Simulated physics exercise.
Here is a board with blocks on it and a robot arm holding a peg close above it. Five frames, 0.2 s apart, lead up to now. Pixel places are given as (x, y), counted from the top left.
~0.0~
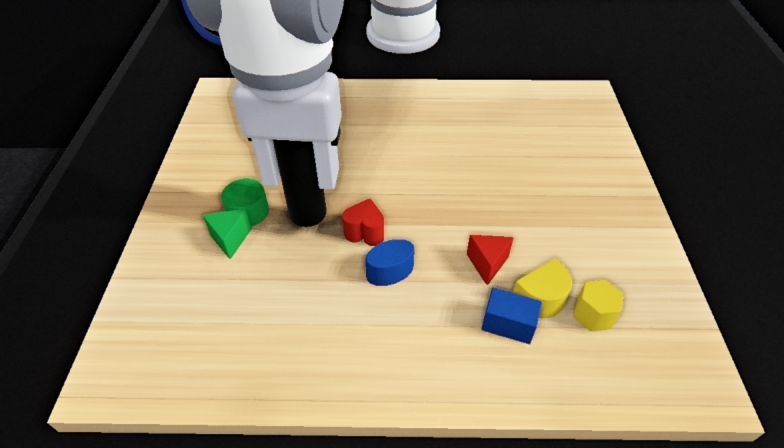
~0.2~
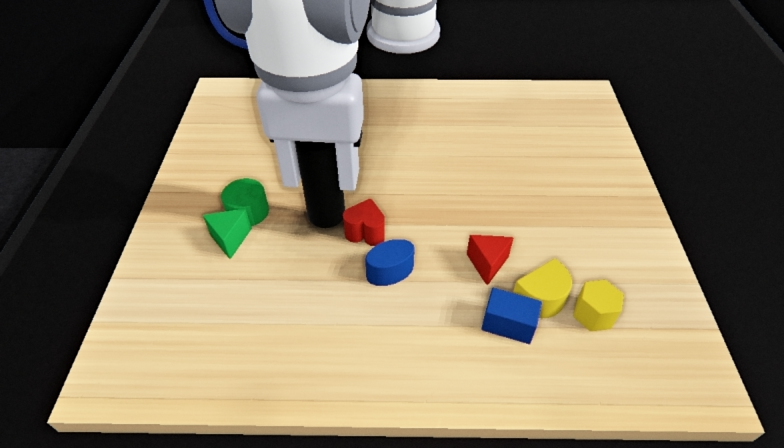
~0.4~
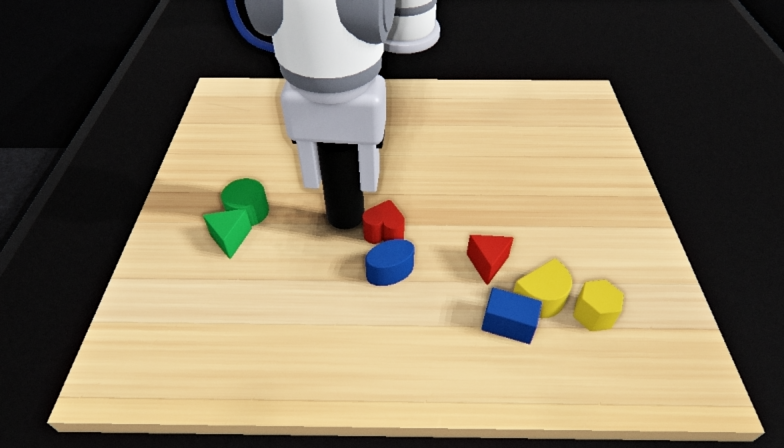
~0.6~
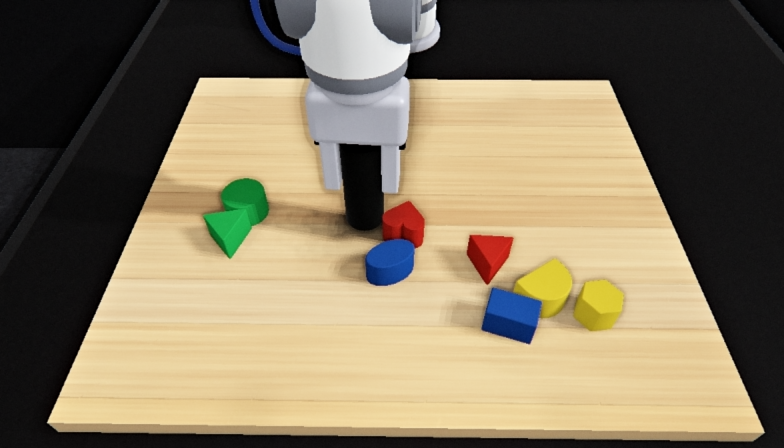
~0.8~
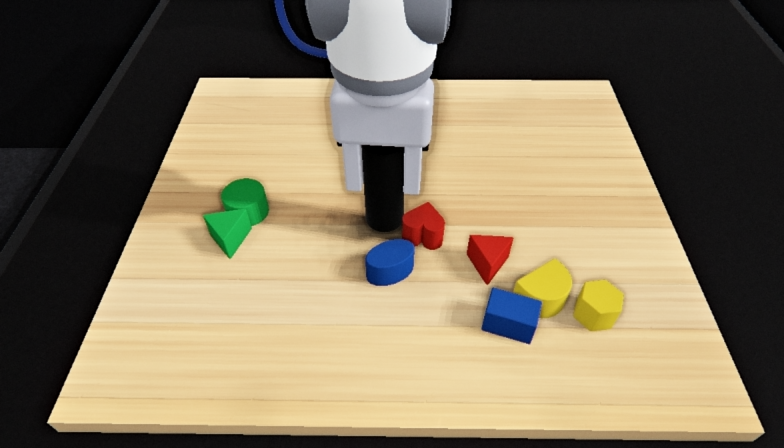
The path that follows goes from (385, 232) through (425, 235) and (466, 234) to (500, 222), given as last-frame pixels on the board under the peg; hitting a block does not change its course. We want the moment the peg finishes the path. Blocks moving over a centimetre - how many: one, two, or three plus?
Number moved: 1.
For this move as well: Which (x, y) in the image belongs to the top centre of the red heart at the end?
I predict (542, 220).
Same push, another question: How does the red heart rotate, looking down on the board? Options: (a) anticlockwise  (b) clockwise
The correct letter is b.
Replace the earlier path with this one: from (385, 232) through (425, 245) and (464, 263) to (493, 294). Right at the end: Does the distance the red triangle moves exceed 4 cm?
Final answer: No.
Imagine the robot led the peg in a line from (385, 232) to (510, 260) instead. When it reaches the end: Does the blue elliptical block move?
Answer: No.
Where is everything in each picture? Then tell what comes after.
The first picture shows tip of the peg (308, 215), middles of tops, red heart (364, 213), red triangle (492, 245).
The second picture shows peg (327, 216), nothing pushed.
The third picture shows peg (346, 217), red heart (385, 215).
The fourth picture shows peg (365, 218), red heart (404, 216).
The fifth picture shows peg (385, 220), red heart (425, 217), red triangle (492, 245).
On the path given first. One third of the way, peg (427, 223); red heart (468, 220).
Two thirds of the way, peg (468, 222); red heart (510, 220).
At the end, peg (503, 210); red heart (542, 220), turned 50° clockwise; red triangle unmoved.
